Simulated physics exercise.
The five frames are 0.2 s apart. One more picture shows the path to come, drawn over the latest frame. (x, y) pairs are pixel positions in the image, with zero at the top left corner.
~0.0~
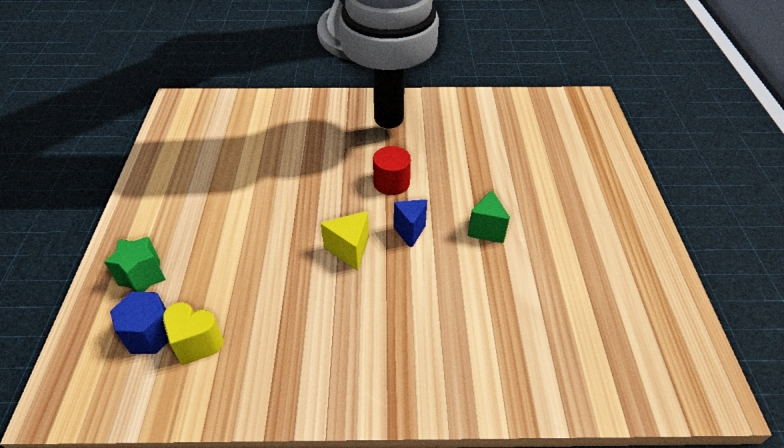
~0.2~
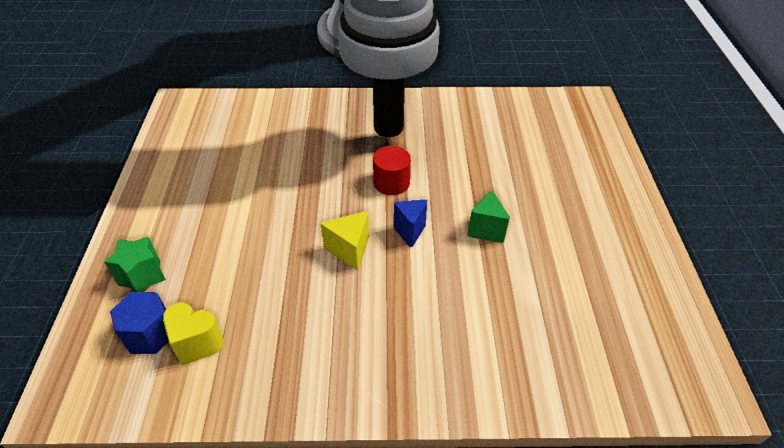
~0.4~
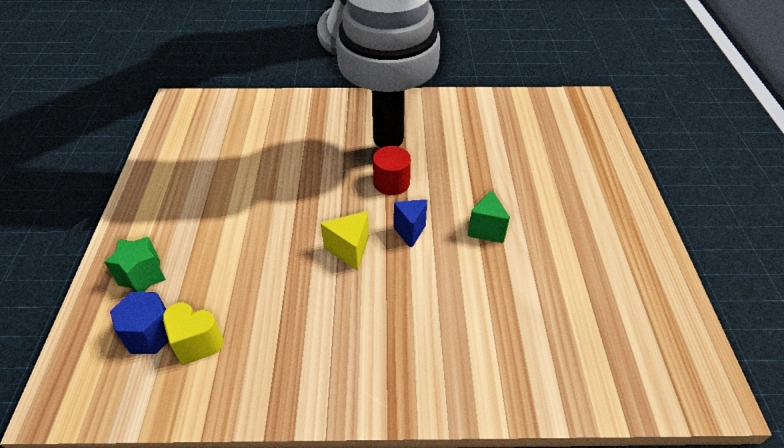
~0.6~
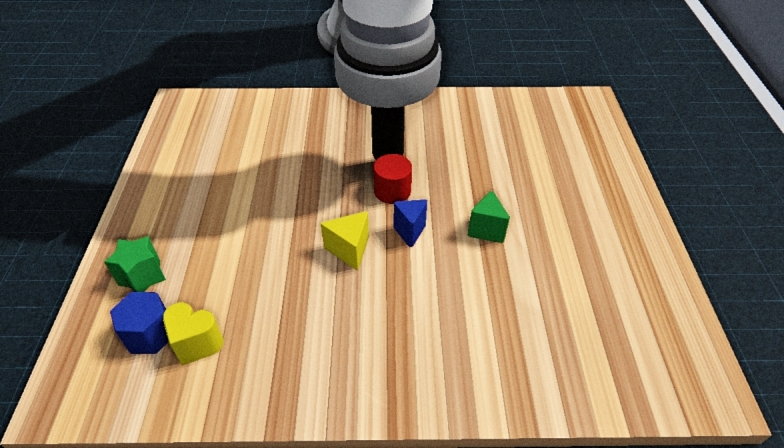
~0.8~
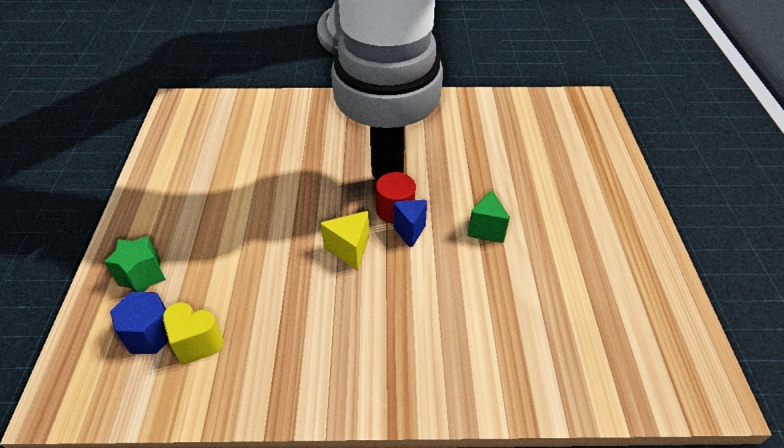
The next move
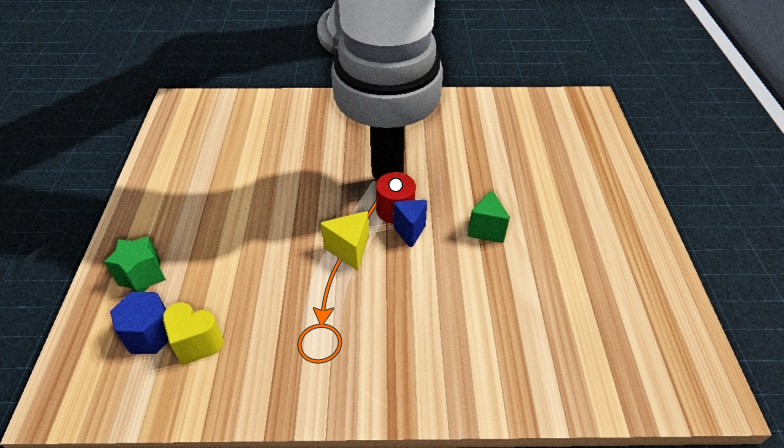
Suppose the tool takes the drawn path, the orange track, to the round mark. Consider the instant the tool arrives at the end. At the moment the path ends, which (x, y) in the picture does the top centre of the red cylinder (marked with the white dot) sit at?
The middle of its upper face should be somewhere near (389, 224).
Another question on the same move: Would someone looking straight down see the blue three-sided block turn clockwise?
In short: No.
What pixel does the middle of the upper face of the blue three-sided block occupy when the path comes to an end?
Around (426, 221).
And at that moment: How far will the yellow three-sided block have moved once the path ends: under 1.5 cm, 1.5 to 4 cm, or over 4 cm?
The shift is above 4 cm.
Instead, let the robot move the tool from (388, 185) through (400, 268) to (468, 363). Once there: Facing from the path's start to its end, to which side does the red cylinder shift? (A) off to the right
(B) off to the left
My pick is B.
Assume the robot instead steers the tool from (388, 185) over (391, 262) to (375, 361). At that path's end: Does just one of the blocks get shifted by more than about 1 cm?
No - that is not the case.
Drawn move, from (388, 185) through (360, 228) and (331, 279) to (320, 343); the dot is on the red cylinder.
On the path given first. One third of the way, tool (359, 217); yellow three-sided block (346, 230); red cylinder (390, 221); blue three-sided block (426, 221), turned 60° anticlockwise.
Two thirds of the way, tool (329, 268); yellow three-sided block (313, 282), turned 35° clockwise; red cylinder (389, 224); blue three-sided block (426, 221), turned 65° anticlockwise.
At the end, tool (318, 332); yellow three-sided block (287, 347), turned 70° clockwise; red cylinder (389, 224); blue three-sided block (426, 221), turned 65° anticlockwise.
